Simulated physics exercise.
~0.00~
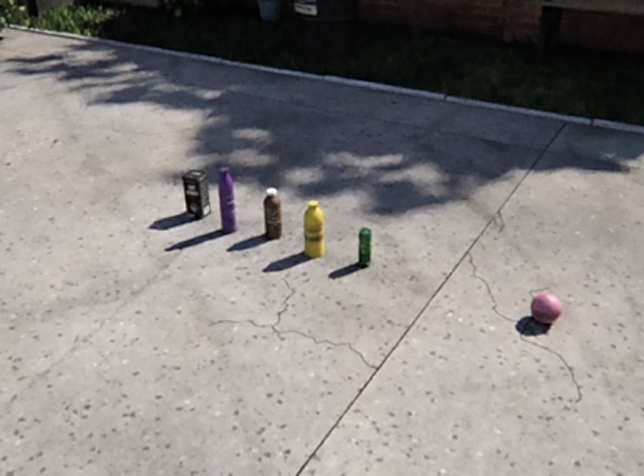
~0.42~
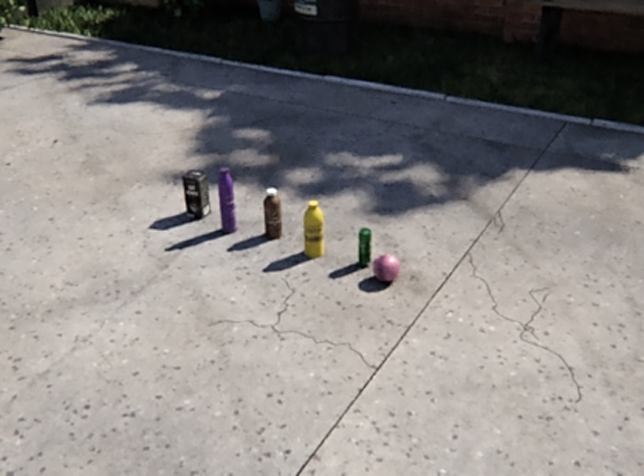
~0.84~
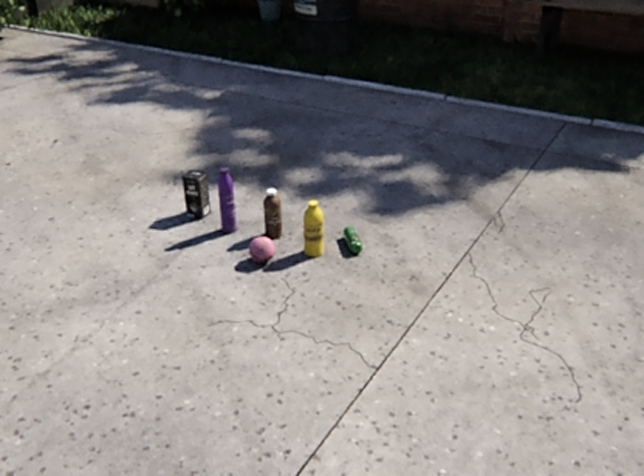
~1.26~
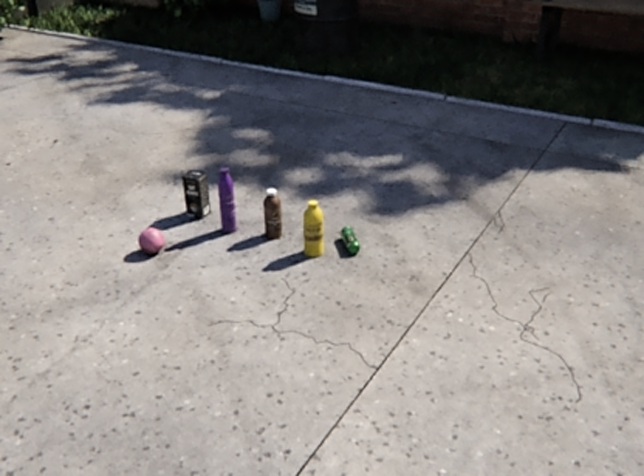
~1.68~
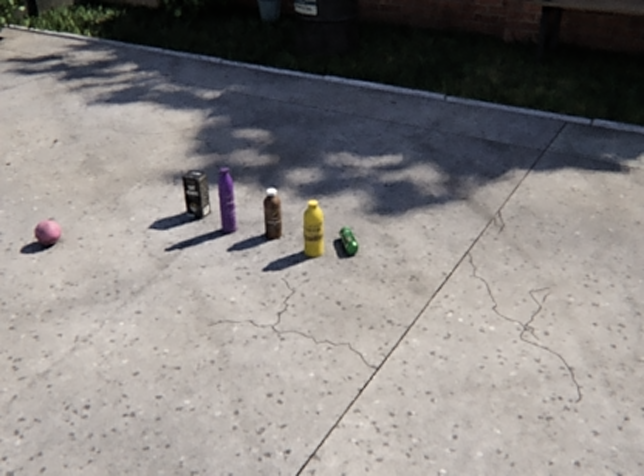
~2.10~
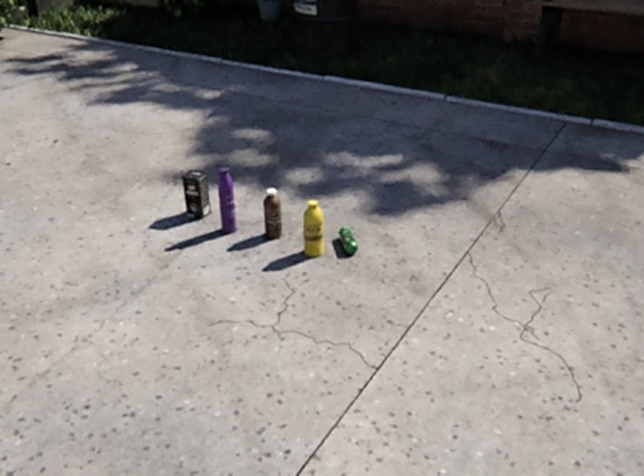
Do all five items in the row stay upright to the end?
No, the green can ends up lying on its side. It is the only one to go over, as the black carton and the three bottles are still standing.
